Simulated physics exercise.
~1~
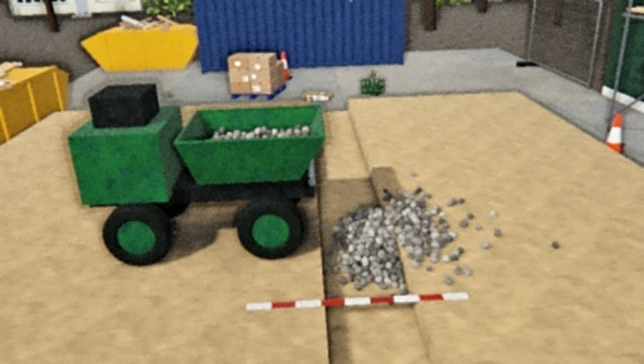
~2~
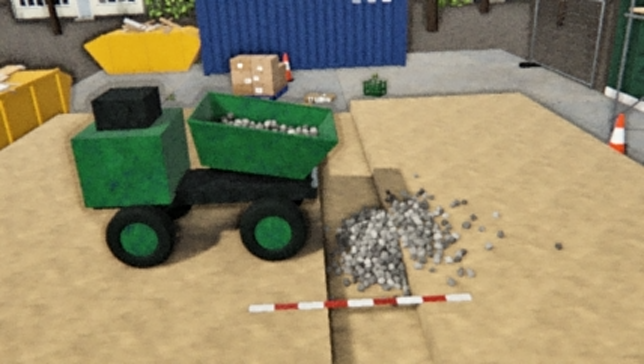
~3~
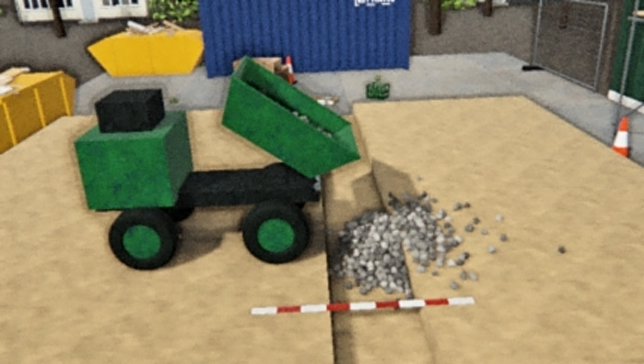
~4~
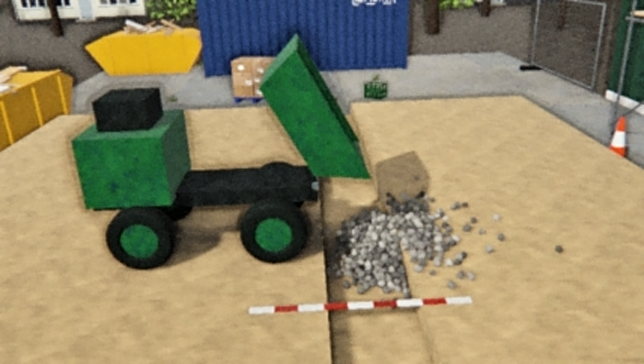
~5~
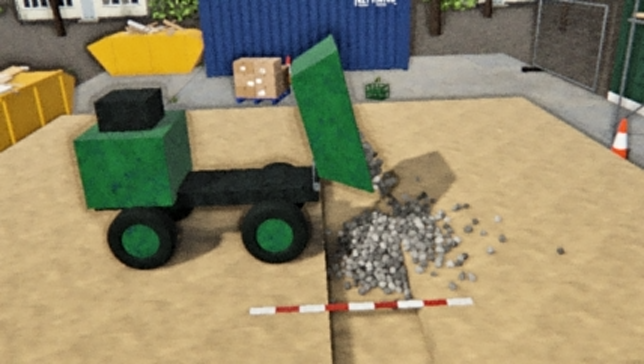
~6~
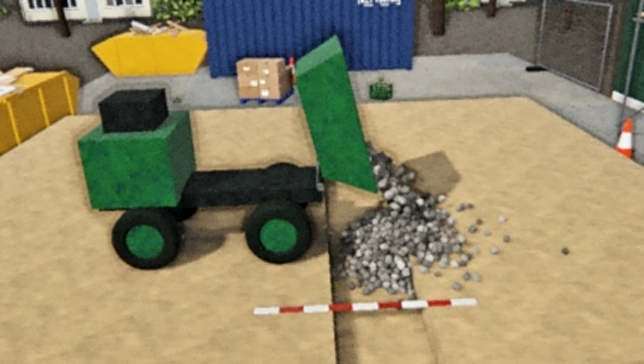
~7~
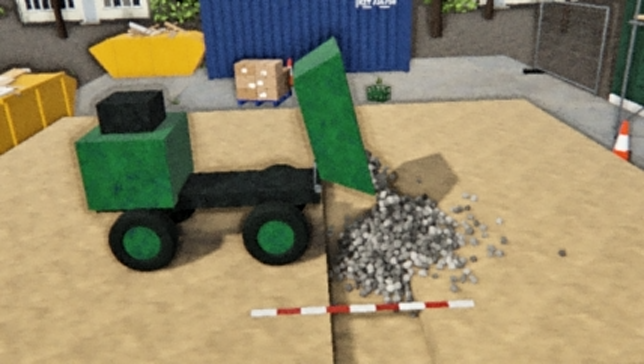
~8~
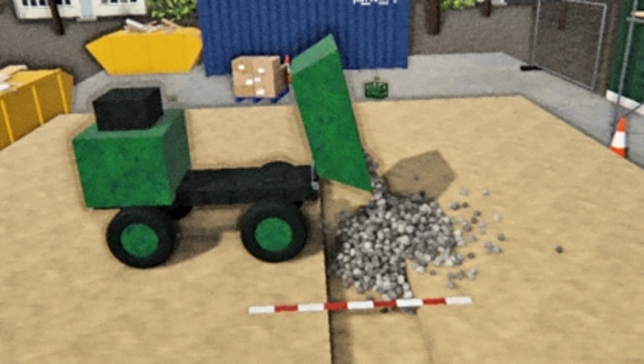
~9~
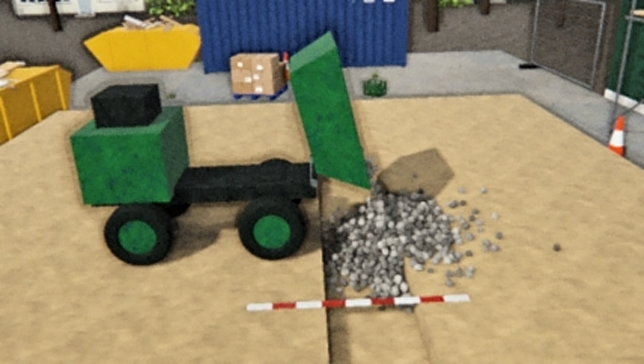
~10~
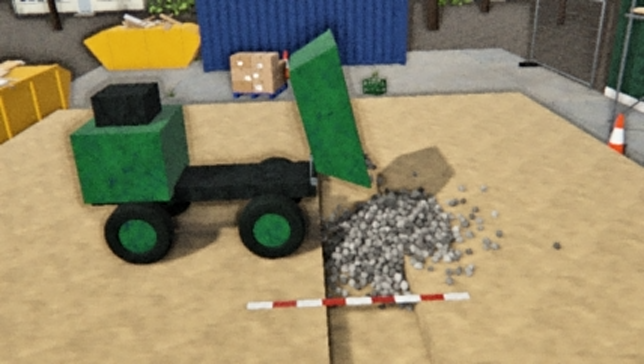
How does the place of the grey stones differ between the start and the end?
At the start the stones are split between the dumper's skip and a loose heap to its right. By the end many from the skip have joined that heap in and around the trench, so the stones as a whole lie farther right and slightly lower.
A green dumper with black-rimmed wheels stands on sandy ground at the left, seen from slightly above by a gently swaying camera. Its skip holds grey stones, and an earlier heap lies in and beyond the trench to its right, near a red and white striped staff. Behind are a blue container, yellow skips, a stack of boxes and an orange cone. The green skip tips up steeply to the right while the dumper stays put. Stones then slide out from its lower edge onto the heap, which thickens and spreads. Finally the skip stays raised and the enlarged heap settles beneath it.
